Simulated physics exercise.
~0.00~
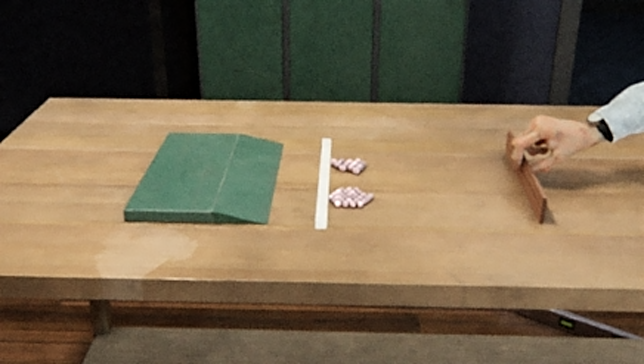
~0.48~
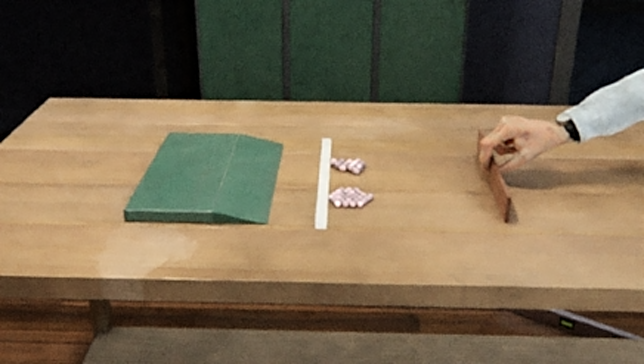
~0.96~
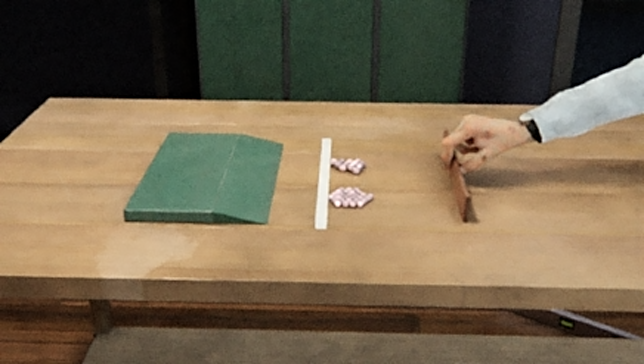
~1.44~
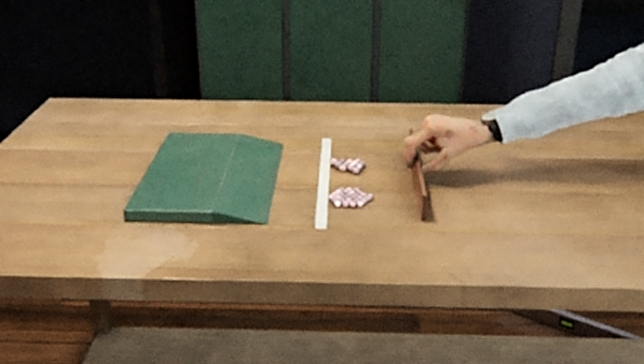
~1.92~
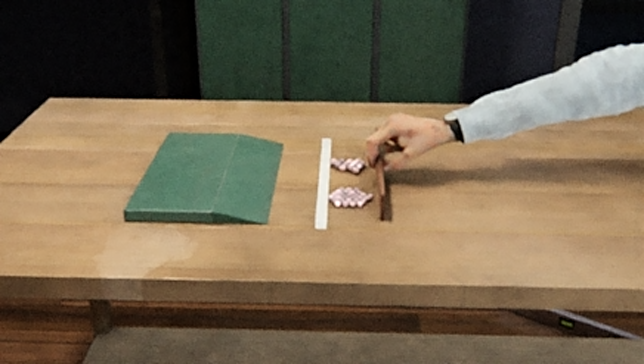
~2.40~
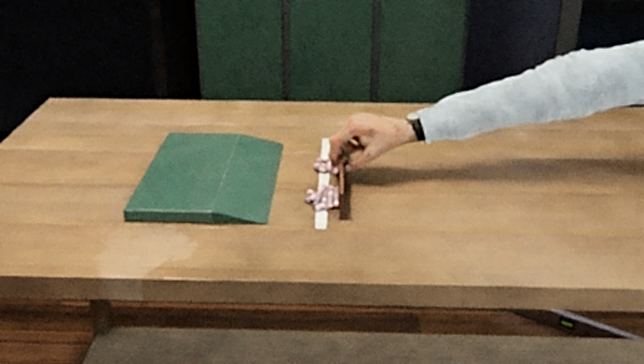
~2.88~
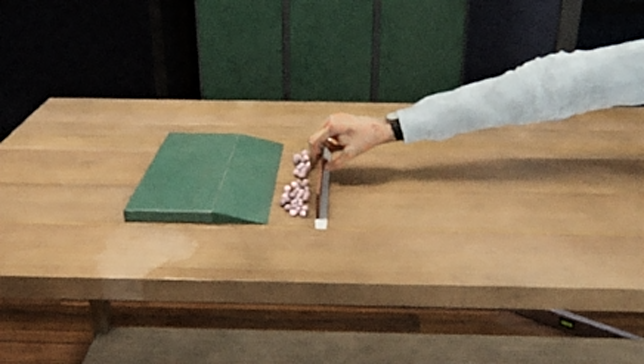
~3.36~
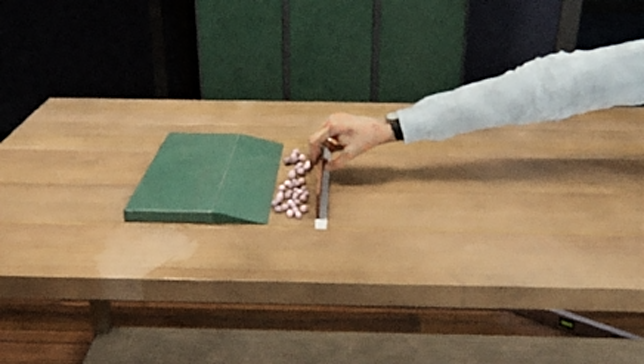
On a pale wooden table top, a green ramp sits at the left, with a strip of white tape and two small clusters of pinkish pieces to its right. A hand in a light blue sleeve and dark wristband holds an upright strip of wood near the right side and slides it steadily left. The wood reaches both clusters and pushes them together across the tape. At the tape the hand stops and stays there, still holding the wood. The pieces spread loosely just beyond it, and both groups come to rest short of the ramp.
